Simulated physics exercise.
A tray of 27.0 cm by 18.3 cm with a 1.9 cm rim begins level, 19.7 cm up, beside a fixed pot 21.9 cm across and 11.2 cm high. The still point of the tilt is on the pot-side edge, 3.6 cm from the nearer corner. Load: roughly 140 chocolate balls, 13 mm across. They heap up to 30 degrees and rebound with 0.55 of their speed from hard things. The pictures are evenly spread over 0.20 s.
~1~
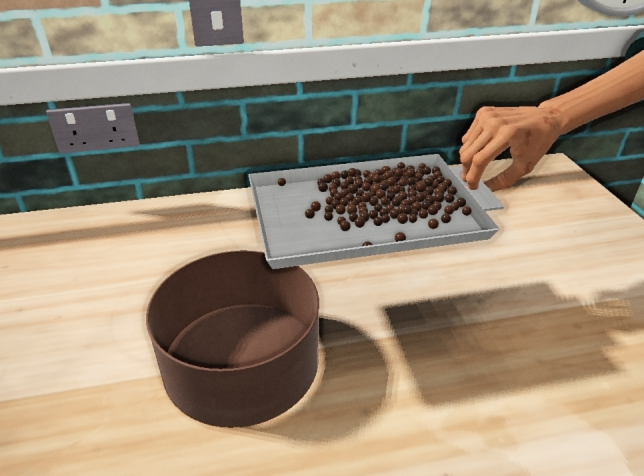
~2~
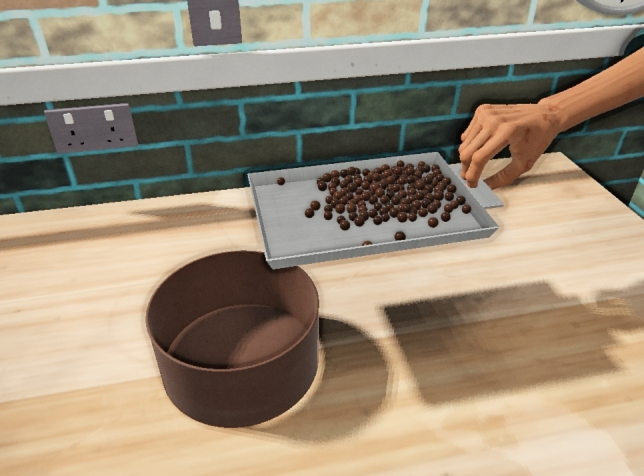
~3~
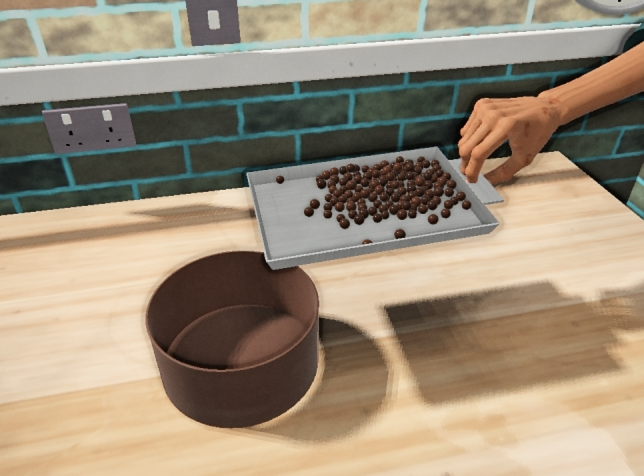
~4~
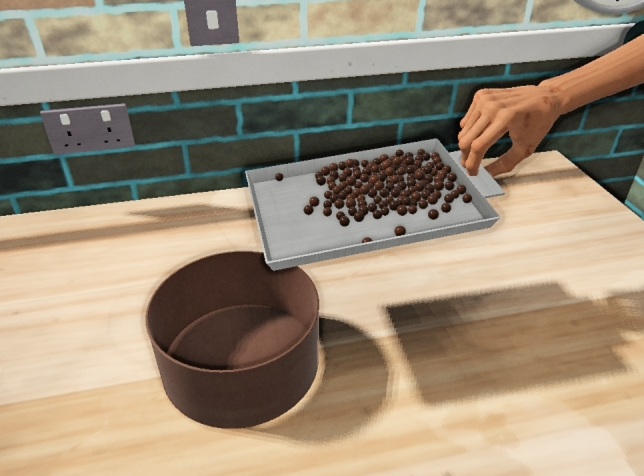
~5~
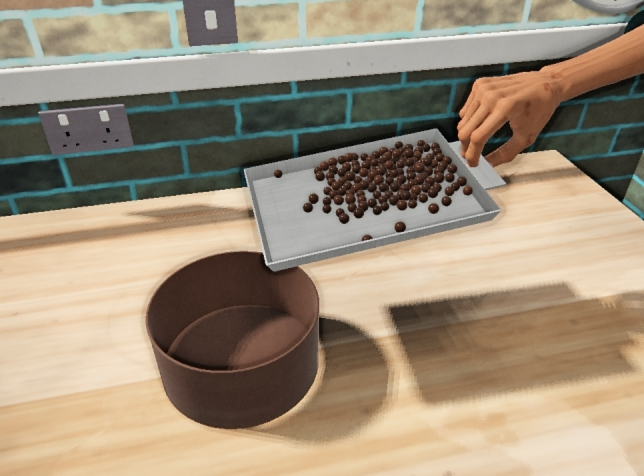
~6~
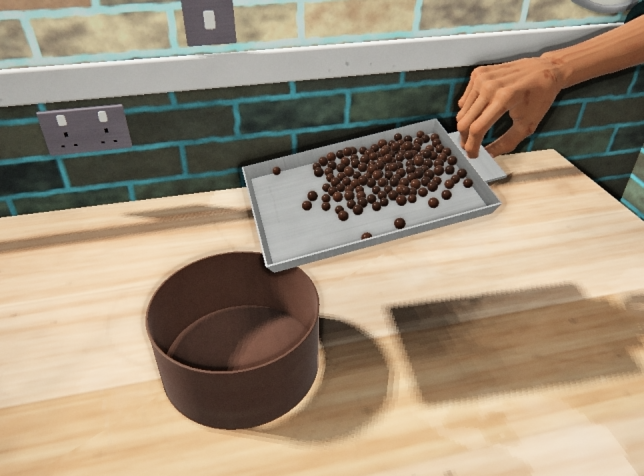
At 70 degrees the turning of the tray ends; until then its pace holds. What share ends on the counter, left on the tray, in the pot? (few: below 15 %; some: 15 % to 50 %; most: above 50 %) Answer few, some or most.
Counter few, tray few, pot most.
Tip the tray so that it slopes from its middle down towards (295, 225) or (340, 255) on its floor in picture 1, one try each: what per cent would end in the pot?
Some 75 and 65 per cent.
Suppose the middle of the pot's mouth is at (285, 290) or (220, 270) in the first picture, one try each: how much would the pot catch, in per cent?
Some 65 and 25 per cent.
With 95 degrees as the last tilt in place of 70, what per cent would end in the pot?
In that case some 95 per cent.
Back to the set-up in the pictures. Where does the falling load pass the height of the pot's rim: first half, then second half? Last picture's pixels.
First near (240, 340), later near (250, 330).
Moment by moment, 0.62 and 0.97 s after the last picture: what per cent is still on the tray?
In turn: 75, 30.
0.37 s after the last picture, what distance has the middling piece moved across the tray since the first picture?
Roughly 9 cm.
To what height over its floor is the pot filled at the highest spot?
About 2.5 cm.
Then, 0.37 s after the last picture, tilt 40 degrees; the tray holds 100 %, the pot 0 %.
Then, 0.62 s after the last picture, tilt 58 degrees; the tray holds 75 %, the pot 10 %.
Then, 0.97 s after the last picture, tilt 70 degrees; the tray holds 30 %, the pot 60 %.
In the end, counter 5 %, tray 5 %, pot 90 %.
